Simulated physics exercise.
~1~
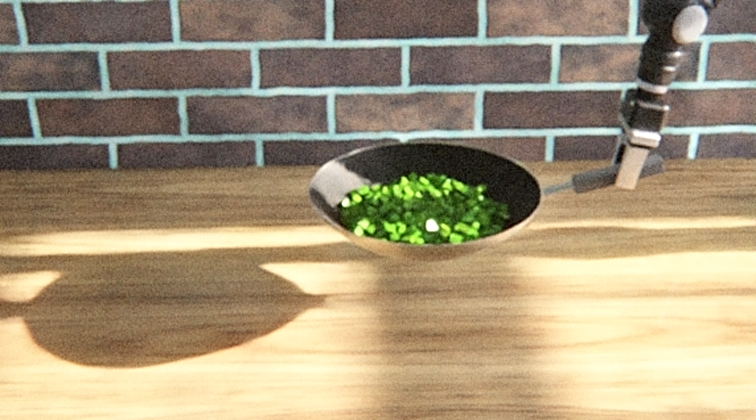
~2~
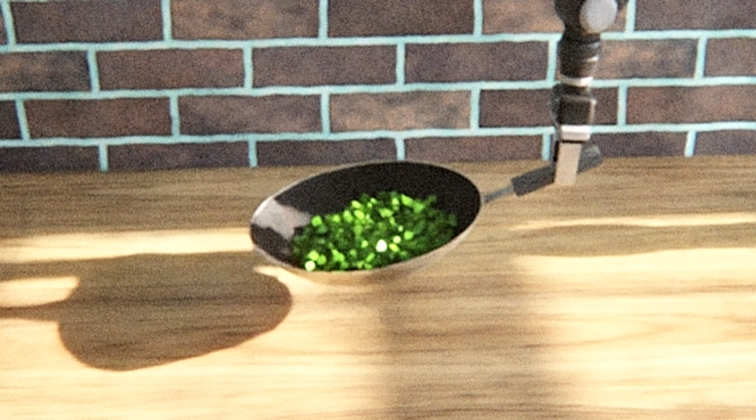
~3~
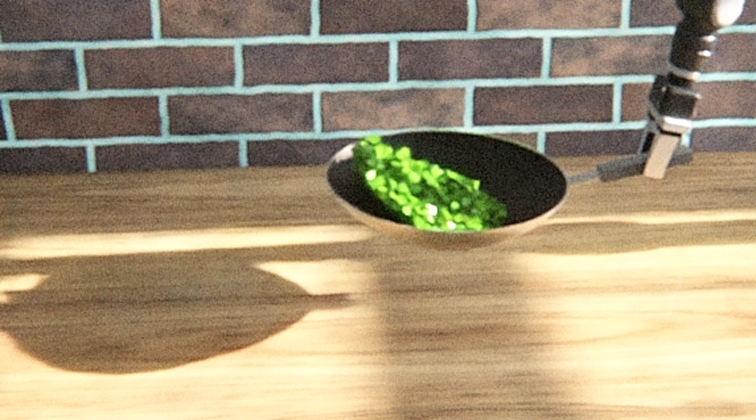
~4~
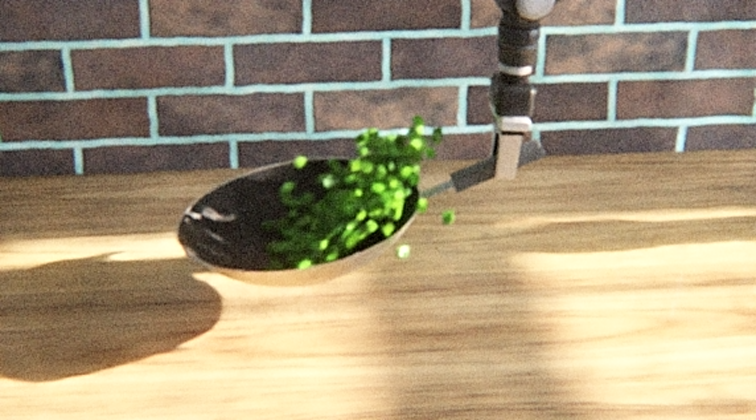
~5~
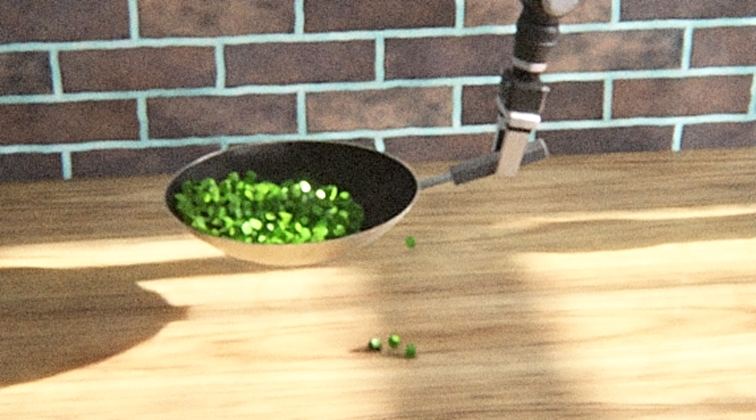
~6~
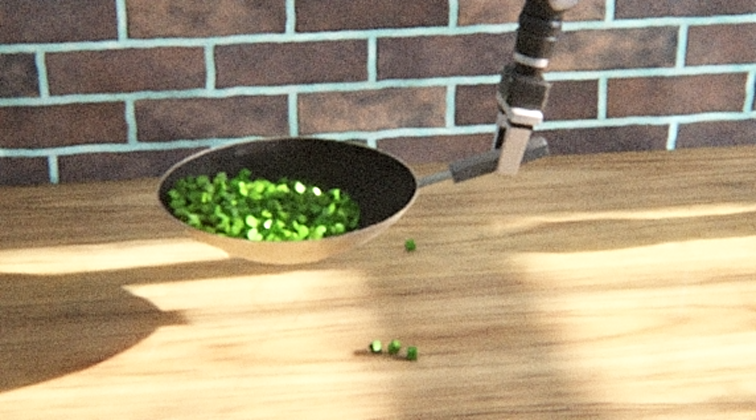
Wok held by a robot arm jerking back and forth, tossing green vegetable dice and spilling a few onto the wooden table.
